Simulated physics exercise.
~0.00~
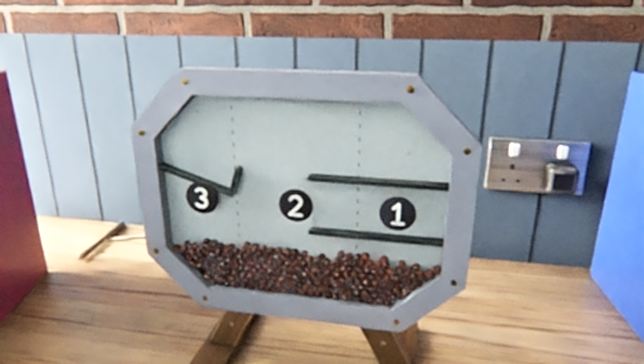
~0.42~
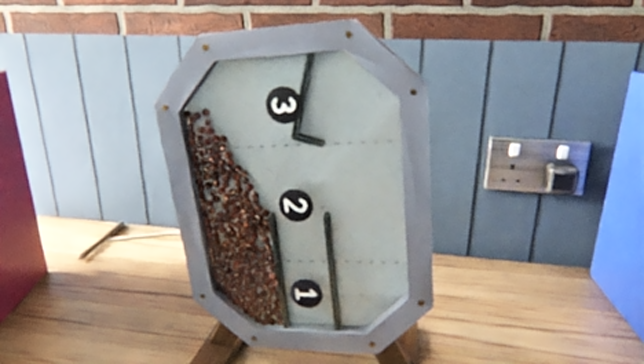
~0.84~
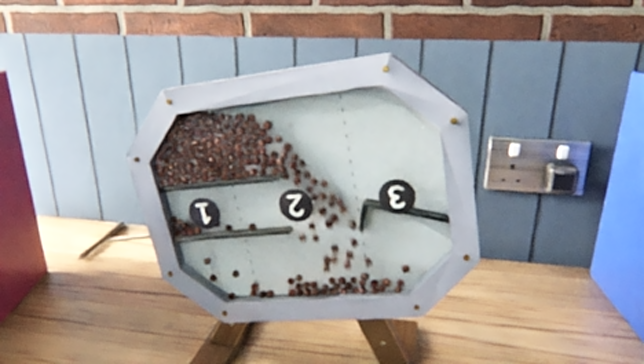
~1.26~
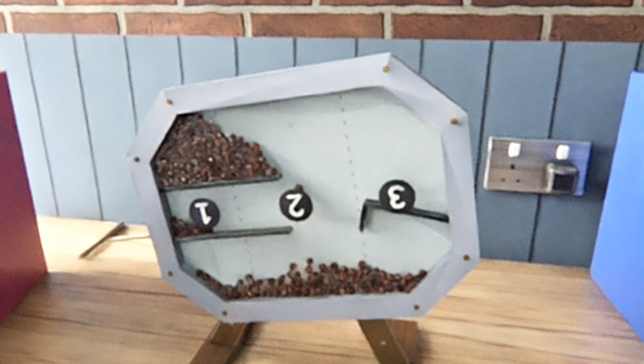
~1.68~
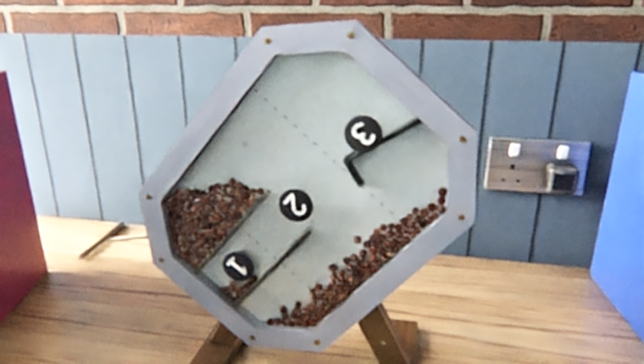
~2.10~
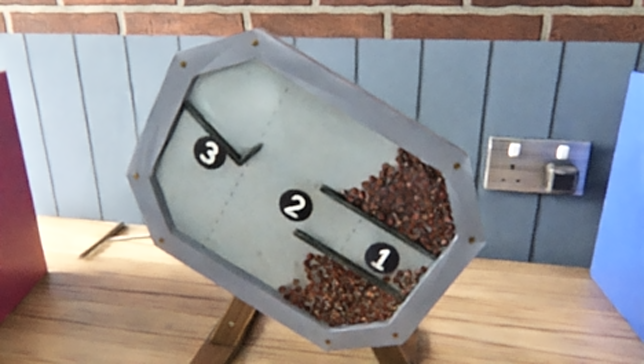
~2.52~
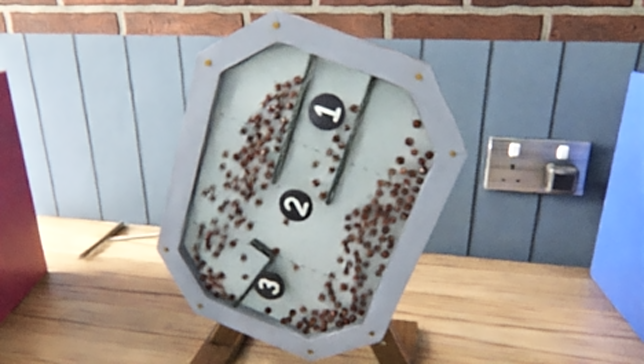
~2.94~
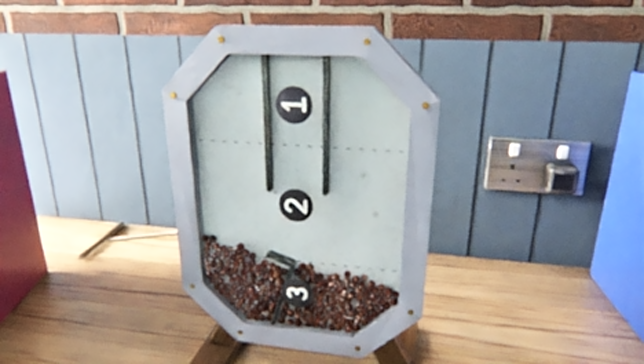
On a wooden surface by a blue panelled wall, a grey-framed case of small dark beads turned clockwise until nearly upside down, paused, then swung back past its starting position to stand upright, with the beads settling around the number three at the bottom.
